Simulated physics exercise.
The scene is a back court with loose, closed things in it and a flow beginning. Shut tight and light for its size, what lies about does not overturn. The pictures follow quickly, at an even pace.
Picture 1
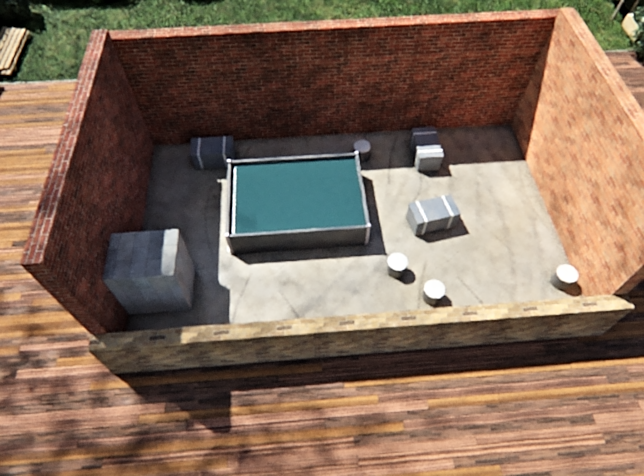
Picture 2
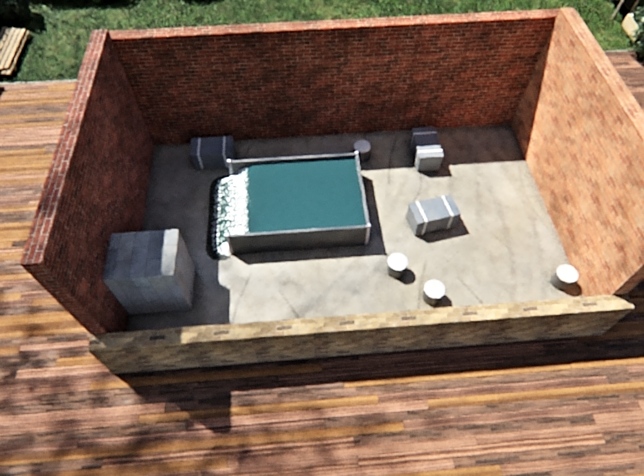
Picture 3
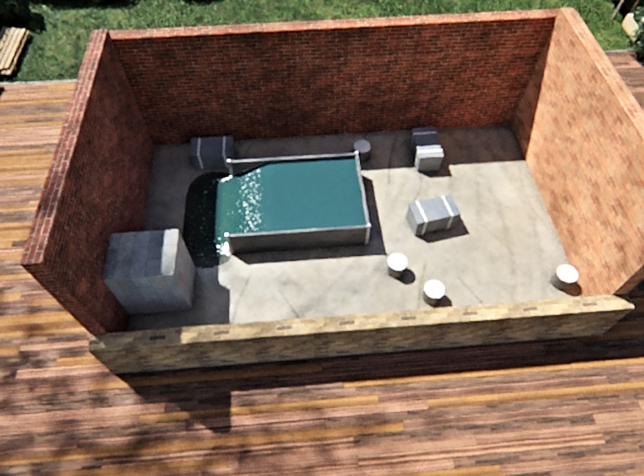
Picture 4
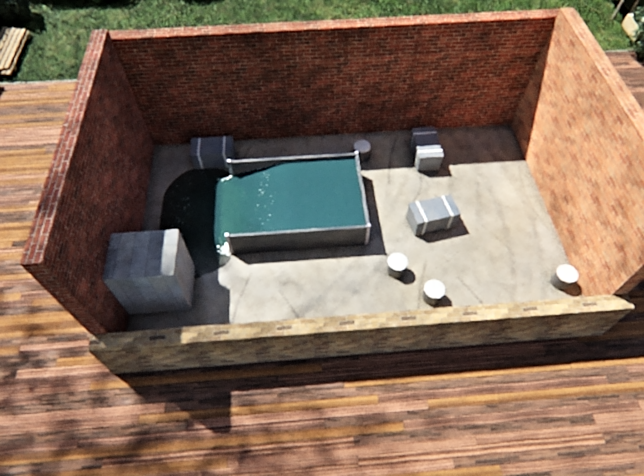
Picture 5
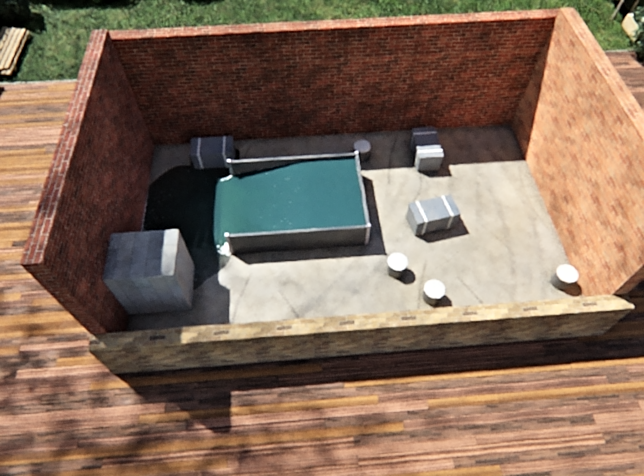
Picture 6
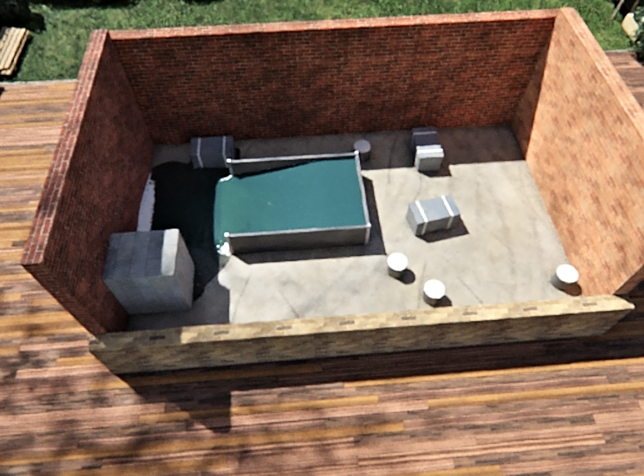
Green water held in a raised rectangular tank breaks out through its left end in a white, foaming edge. It spreads as a dark pool over the pale floor of the brick-walled court, reaching the left wall, while the foam fades and the scattered blocks and drums stay still.
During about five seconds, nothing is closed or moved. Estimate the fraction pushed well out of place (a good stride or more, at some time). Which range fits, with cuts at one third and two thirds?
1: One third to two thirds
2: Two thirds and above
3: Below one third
3.
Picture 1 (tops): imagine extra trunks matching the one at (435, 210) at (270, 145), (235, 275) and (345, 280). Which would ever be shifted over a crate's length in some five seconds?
In sequence: Pushed clear, pushed clear, doesn't go far.
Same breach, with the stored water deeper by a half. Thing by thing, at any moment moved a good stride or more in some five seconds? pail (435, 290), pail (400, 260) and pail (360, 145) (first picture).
Went the distance, fell short, went the distance.
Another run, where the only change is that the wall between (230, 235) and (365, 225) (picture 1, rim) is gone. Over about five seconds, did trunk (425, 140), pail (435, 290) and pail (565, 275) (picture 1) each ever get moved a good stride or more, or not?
In turn: Short of that, swept aside, shifted that much.
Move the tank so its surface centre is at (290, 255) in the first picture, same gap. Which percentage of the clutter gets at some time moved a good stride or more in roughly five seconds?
My reckoning says roughly 10 percent.
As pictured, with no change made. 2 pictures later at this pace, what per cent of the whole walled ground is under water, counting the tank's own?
Roughly 25 per cent.
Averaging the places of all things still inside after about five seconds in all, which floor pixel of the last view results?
In the last view, somewhere about (426, 216).
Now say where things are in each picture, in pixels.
A pail at (398, 261), on the bottom; a trunk at (427, 142), on the bottom; 0 of 7 have shifted, in the first picture.
A pail at (398, 261) rests on the ground; a trunk at (427, 142) rests on the ground; 0 of 7 have shifted, in the second picture.
A pail at (398, 261) rests on the ground; a trunk at (427, 142) rests on the ground; 0 of 7 have shifted, in the third picture.
A pail at (398, 261), on the bottom; a trunk at (427, 142), on the bottom; 0 of 7 have shifted, in the fourth picture.
A pail at (398, 261) rests on the ground; a trunk at (427, 142) rests on the ground; 0 of 7 have shifted, in the fifth picture.
A pail at (398, 261), on the bottom; a trunk at (427, 142) rests on the ground; 0 of 7 have shifted, in the sixth picture.
A moment on, 0 of 7 are well off their spots; 0 afloat.
Next, 0 of 7 are well off their spots; 0 afloat.
Later, 1 of 7 are well off their spots; 0 afloat.
In the end, 2 of 7 are well off their spots, and 2 have been at some point; 2 afloat.
